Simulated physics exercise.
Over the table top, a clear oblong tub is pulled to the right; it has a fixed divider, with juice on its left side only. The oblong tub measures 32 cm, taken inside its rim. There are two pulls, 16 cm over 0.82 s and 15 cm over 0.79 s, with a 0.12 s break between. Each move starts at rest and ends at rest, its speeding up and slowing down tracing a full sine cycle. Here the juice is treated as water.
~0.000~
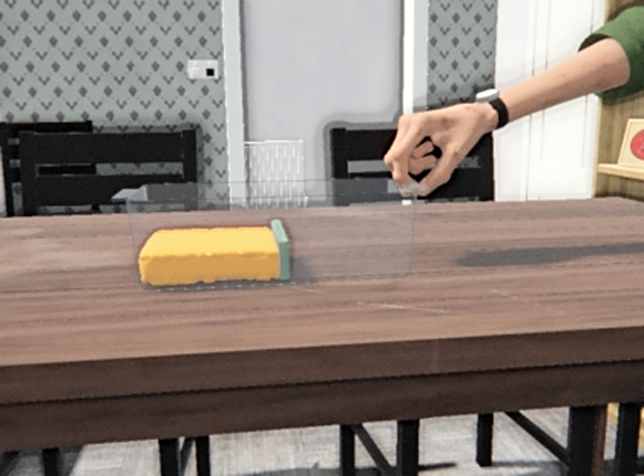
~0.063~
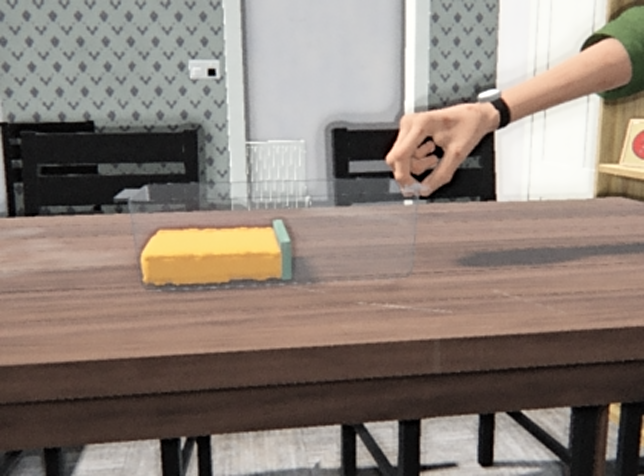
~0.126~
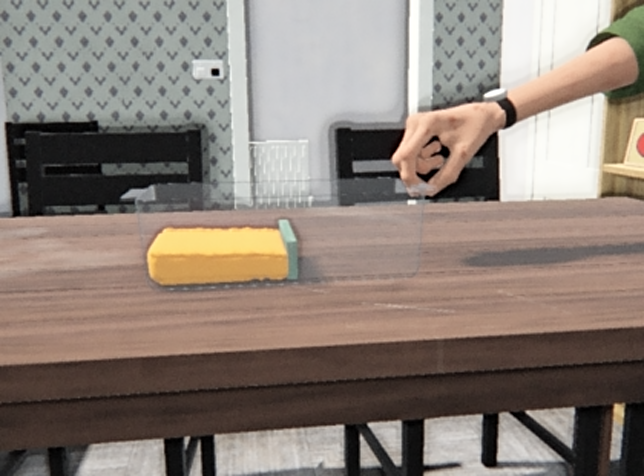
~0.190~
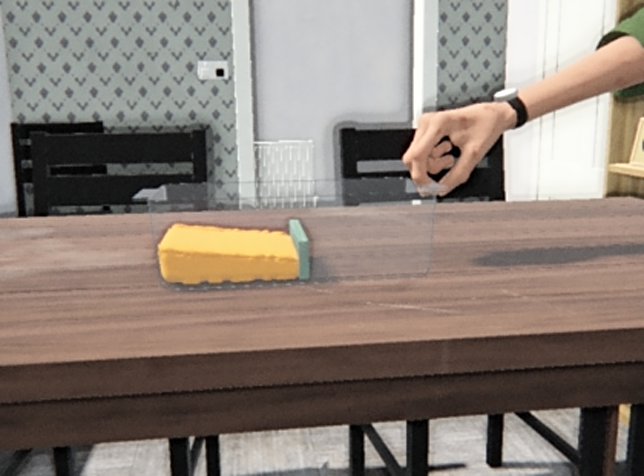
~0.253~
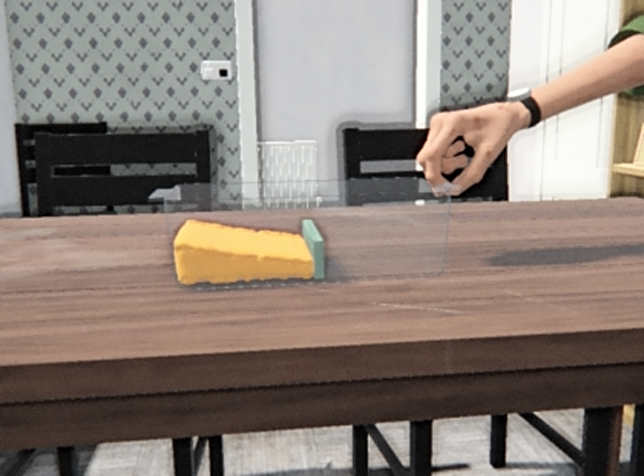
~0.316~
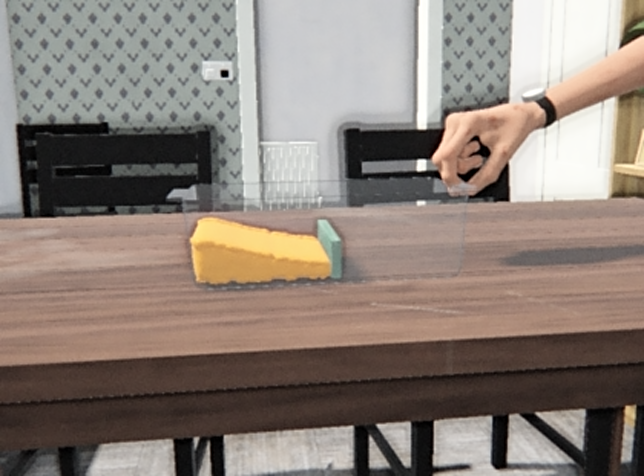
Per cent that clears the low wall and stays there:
Roughly 17 per cent.
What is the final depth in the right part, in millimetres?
Near 6 mm.
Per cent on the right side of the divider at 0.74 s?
Share: Around 10 in a hundred.
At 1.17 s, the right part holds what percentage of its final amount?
It comes to something like 60 per cent at that moment.
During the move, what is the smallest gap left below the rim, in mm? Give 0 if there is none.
I'd put it at close to 30 mm.
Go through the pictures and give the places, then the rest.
In the first picture, it has moved 0.0 cm; in the oblong tub the surface runs from (145, 244) to (275, 239), rim (402, 186); the top of the divider is at (284, 243).
In the second picture, it has moved 0.0 cm; in the oblong tub the surface runs from (147, 243) to (277, 240).
In the third picture, it has moved 0.4 cm; in the oblong tub the surface runs from (153, 241) to (283, 241).
In the fourth picture, it has moved 1.2 cm; in the oblong tub the surface runs from (164, 236) to (294, 244).
In the fifth picture, it has moved 2.5 cm; in the oblong tub the surface runs from (178, 232) to (304, 246).
In the sixth picture, it has moved 4.4 cm; in the oblong tub the surface runs from (194, 230) to (318, 248).
After 0.74 s it has gone 16 cm; 9 per cent is on the right side and 0 is out of the oblong tub.
After 1.17 s it has gone 18 cm; 10 per cent is on the right side and 0 is out of the oblong tub.
After 1.59 s it has gone 31 cm; 13 per cent is on the right side and 0 is out of the oblong tub.
After 2.02 s it has gone 31 cm; 15 per cent is on the right side and 0 is out of the oblong tub.
In the end 17 per cent is on the right side and 0 is out of the oblong tub.
